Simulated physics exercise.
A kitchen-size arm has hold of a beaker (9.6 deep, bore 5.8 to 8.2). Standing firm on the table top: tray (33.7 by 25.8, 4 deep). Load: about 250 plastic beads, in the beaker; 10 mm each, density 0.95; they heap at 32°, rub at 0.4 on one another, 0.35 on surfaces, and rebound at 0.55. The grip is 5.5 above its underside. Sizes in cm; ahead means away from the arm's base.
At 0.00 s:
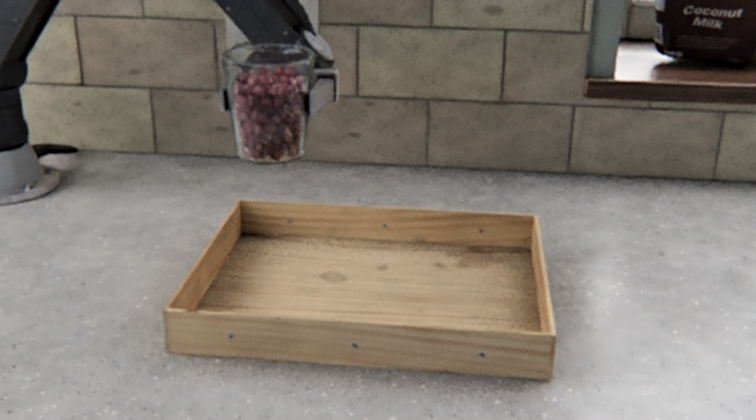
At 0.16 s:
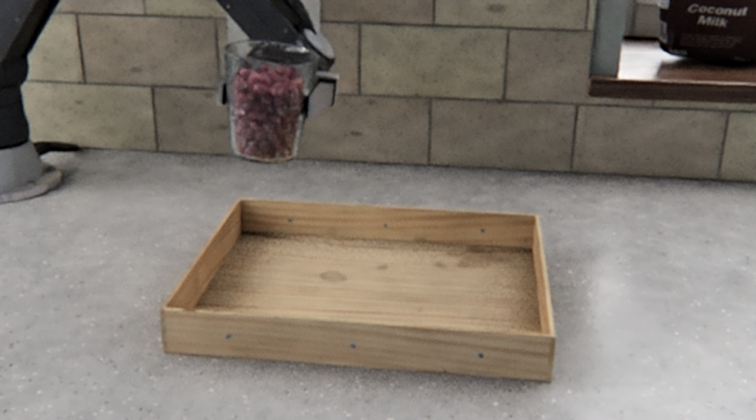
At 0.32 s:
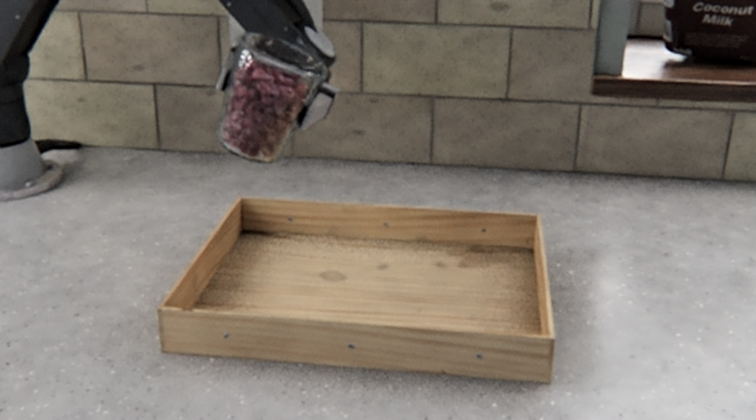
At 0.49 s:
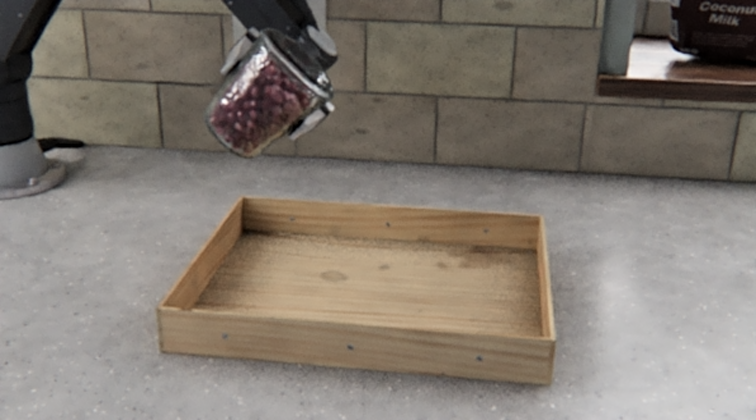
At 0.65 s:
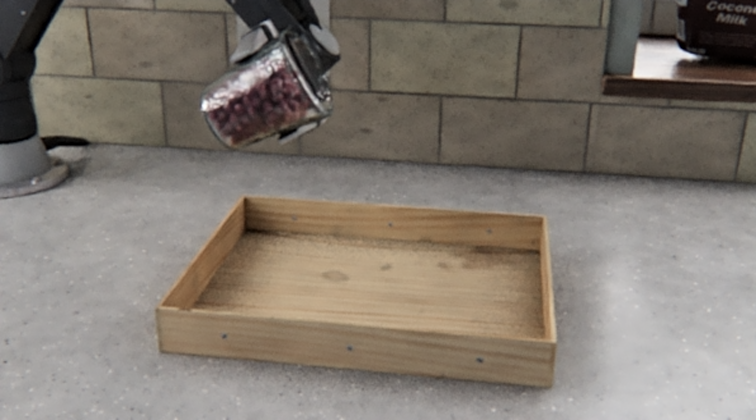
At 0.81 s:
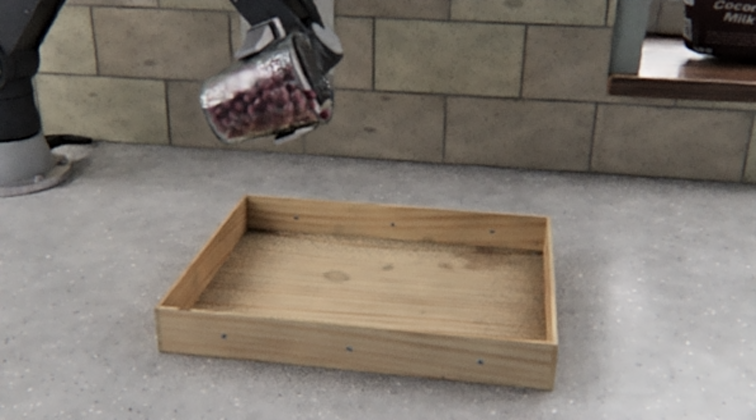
A clear beaker of dark reddish beads, gripped by a robot arm, began upright above an empty wooden tray on a grey counter, then tilted steadily until it lay well over toward its side.
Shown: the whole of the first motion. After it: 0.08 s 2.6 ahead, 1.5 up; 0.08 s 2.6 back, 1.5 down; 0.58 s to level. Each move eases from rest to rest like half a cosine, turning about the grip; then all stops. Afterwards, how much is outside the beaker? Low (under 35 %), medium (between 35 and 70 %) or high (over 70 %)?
Answer: Medium; between 35 and 70 % of the plastic beads finish outside the beaker.
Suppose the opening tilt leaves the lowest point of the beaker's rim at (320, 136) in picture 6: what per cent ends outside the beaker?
About 90 per cent.
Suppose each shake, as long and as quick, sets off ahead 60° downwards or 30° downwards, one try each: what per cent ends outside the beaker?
About 5 and 20 per cent.
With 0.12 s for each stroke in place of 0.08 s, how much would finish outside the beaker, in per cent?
Then about 20 per cent.
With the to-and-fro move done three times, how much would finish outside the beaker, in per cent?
It would be near 65 per cent.
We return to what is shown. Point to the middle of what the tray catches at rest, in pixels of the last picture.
Near (448, 293).
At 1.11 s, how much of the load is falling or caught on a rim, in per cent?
Roughly 15 per cent.
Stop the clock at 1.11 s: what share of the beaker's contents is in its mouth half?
Some 55 per cent.
After 1.11 s, tilted 58° forward, highest piece 21 above the table; 121 in the beaker, 92 in the tray, 37 in flight or on a rim.
After 1.40 s, tilted 10° forward, highest piece 22 above the table; 130 in the tray, 120 in the beaker.
After 1.75 s, level, highest piece 22 above the table; 130 in the tray, 120 in the beaker.
After 2.80 s, level, highest piece 22 above the table; 130 in the tray, 120 in the beaker.
At rest, 130 in the tray, 120 in the beaker. That is 52 % outside the beaker.
